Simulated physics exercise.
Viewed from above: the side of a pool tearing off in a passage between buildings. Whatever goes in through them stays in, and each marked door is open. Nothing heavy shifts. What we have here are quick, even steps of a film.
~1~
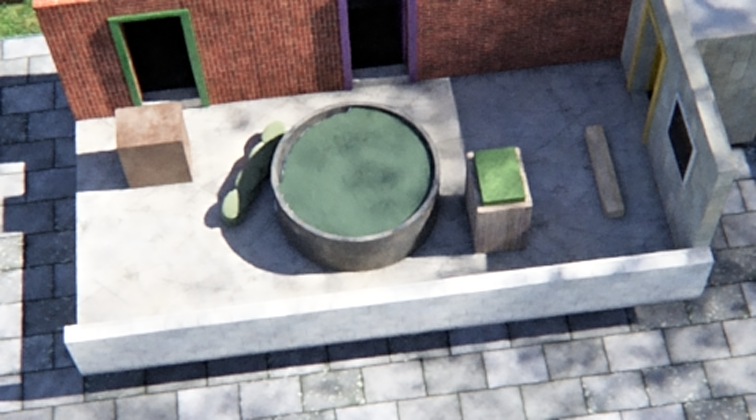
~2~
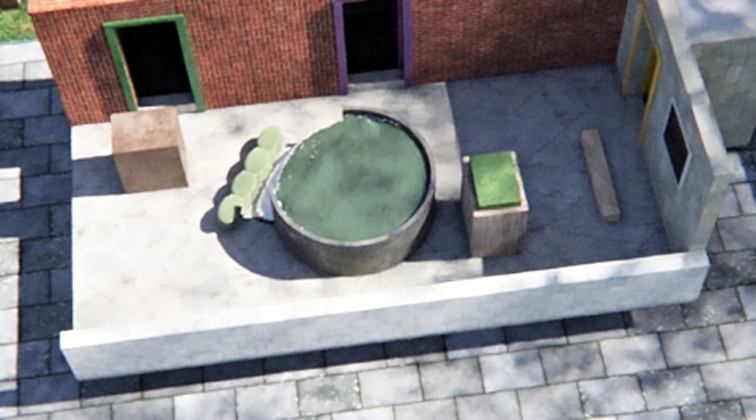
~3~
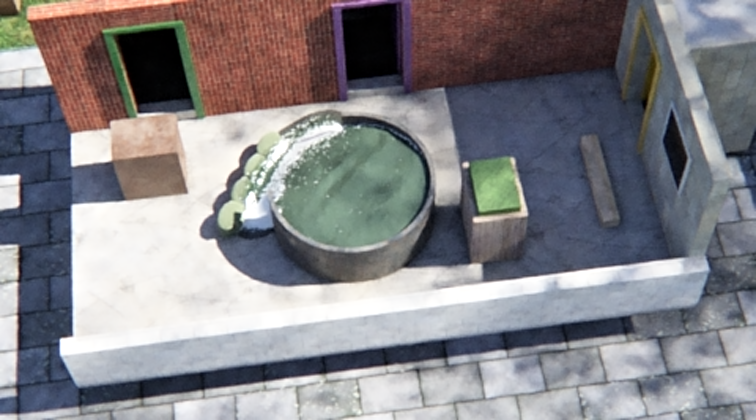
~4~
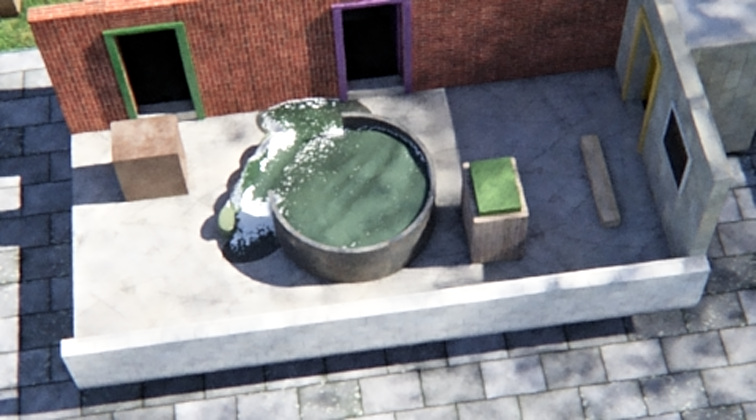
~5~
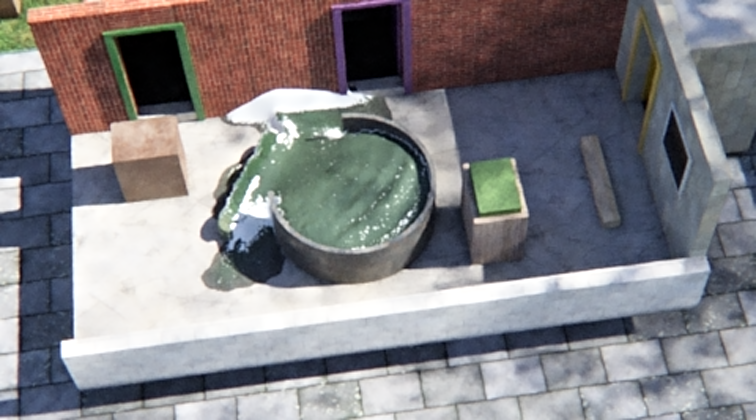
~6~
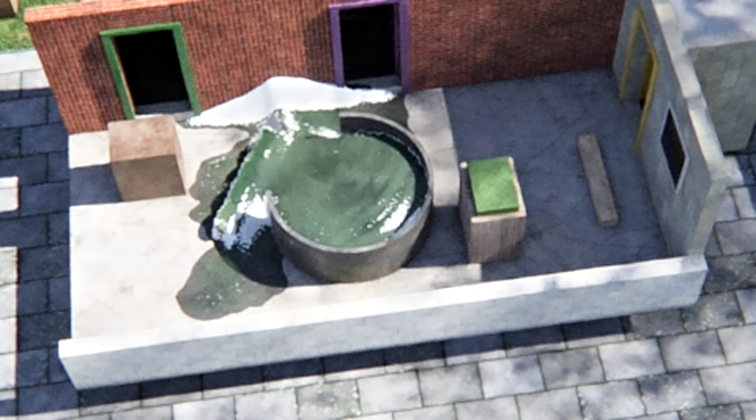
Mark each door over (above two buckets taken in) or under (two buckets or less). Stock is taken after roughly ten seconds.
Purple door: Under. Green door: Under. Yellow door: Over.
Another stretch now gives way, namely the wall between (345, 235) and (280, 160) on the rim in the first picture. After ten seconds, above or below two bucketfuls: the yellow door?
As I see it, the yellow door stays short of it.
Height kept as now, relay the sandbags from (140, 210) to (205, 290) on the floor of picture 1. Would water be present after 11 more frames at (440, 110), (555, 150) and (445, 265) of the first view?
Going point by point, I'd say waterlogged, then left untouched, then left untouched.
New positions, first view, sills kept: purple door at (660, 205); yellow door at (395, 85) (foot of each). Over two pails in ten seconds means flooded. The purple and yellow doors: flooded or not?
In short: The purple door falls short, the yellow door tops the mark.
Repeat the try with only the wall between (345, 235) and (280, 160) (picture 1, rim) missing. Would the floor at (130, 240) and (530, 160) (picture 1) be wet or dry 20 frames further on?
Soaked, then untouched.
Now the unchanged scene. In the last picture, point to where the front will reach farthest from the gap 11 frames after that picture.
I'd say at around (573, 73).
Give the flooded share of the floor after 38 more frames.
Around 90 percent of it.
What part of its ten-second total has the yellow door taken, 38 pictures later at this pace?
Share at that point: Close to 75 in a hundred.
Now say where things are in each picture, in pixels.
The first frame shows the pool at (356, 172) is whole and still.
In the second frame, the front is at a hidden place, out from the gap on the pool's far side.
In the third frame, the front is at (334, 115), out from the gap on the pool's far side.
In the fourth frame, the front is at (234, 258), out from the gap on the pool's far side.
In the fifth frame, water pours out on the pool's far side and has run to (212, 283).
In the sixth frame, water pours out on the pool's far side and has run to (199, 313).
A moment on, water covers 40 % of the floor; the purple door wet at the sill, nothing in, the green door wet at the sill, nothing in, the yellow door not reached.
Next, water covers 65 % of the floor; the purple door under two buckets in, the green door wet at the sill, nothing in, the yellow door not reached.
Then, water covers 80 % of the floor; the purple door under two buckets in, the green door wet at the sill, nothing in, the yellow door over two buckets in.
Later, water covers 90 % of the floor; the purple door under two buckets in, the green door wet at the sill, nothing in, the yellow door far over two buckets in.
In the end, water covers 90 % of the floor; the purple door under two buckets in, the green door wet at the sill, nothing in, the yellow door far over two buckets in.
